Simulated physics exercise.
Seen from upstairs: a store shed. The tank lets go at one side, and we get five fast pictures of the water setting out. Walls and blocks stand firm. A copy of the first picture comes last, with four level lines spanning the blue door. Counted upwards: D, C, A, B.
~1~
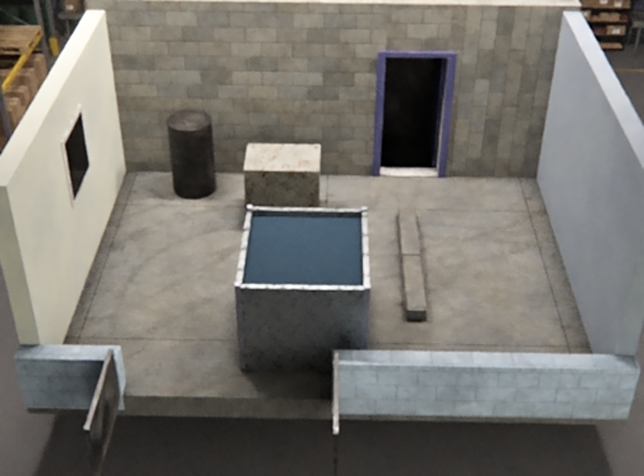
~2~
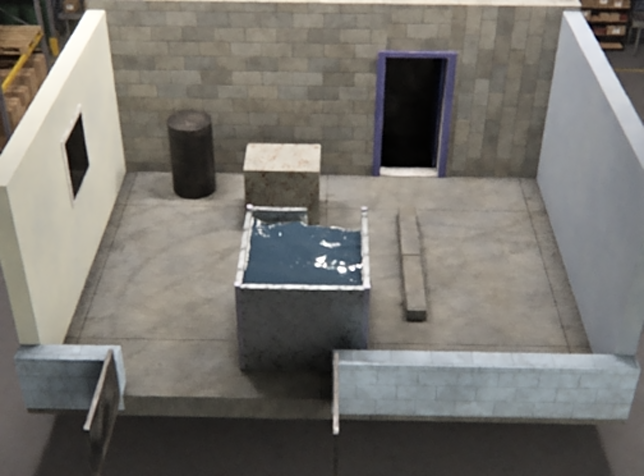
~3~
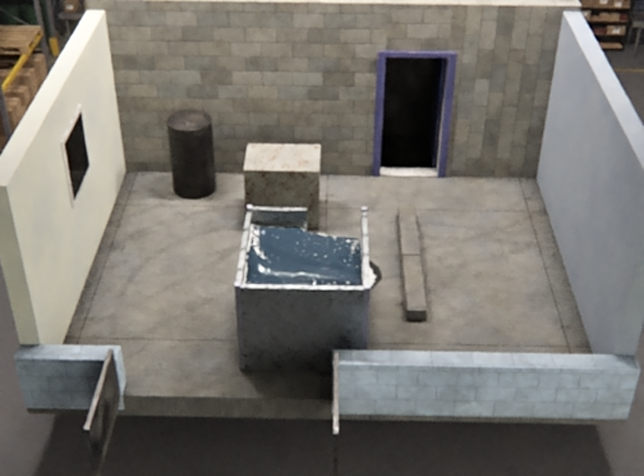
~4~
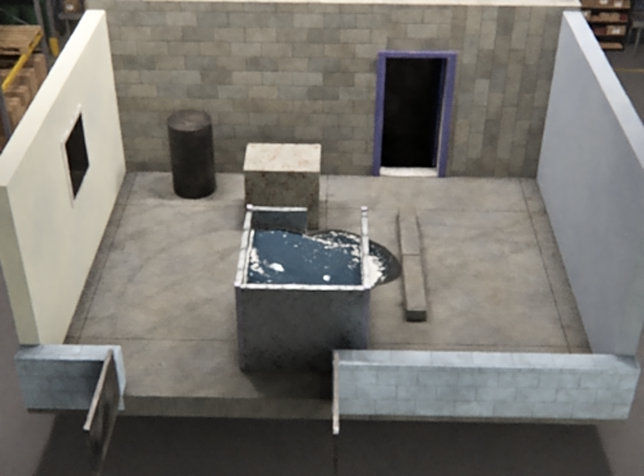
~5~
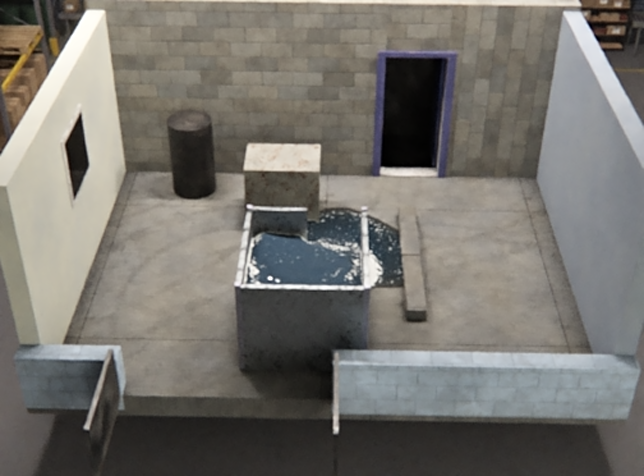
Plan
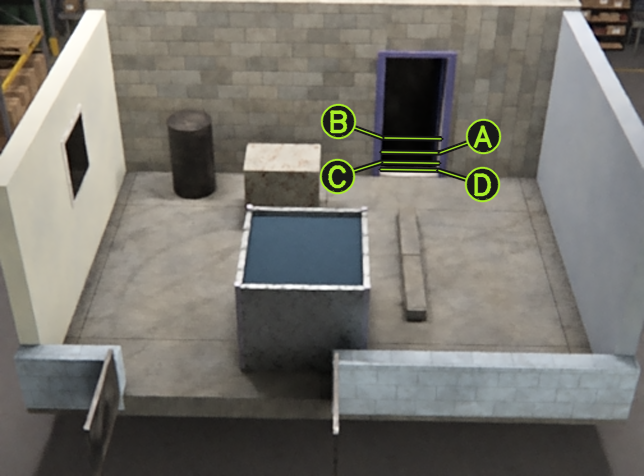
Water in a square tank churns, sinks lower, and spreads across the floor behind it.
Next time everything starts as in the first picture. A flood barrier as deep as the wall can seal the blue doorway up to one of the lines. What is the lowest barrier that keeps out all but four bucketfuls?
Go for A.
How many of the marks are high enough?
Two.
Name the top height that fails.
It is C.
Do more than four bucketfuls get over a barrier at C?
Yes, it does.
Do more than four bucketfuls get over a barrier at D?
Yes.
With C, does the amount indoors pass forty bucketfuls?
No, less.
In lime, A at (410, 152); B at (411, 138); C at (410, 162); D at (409, 169); from the bottom up D, C, A, B.
With A, a bucket or two gets in.
With B, nothing gets over.
With C, about 13 bucketfuls get in.
With D, dozens of bucketfuls pour in.
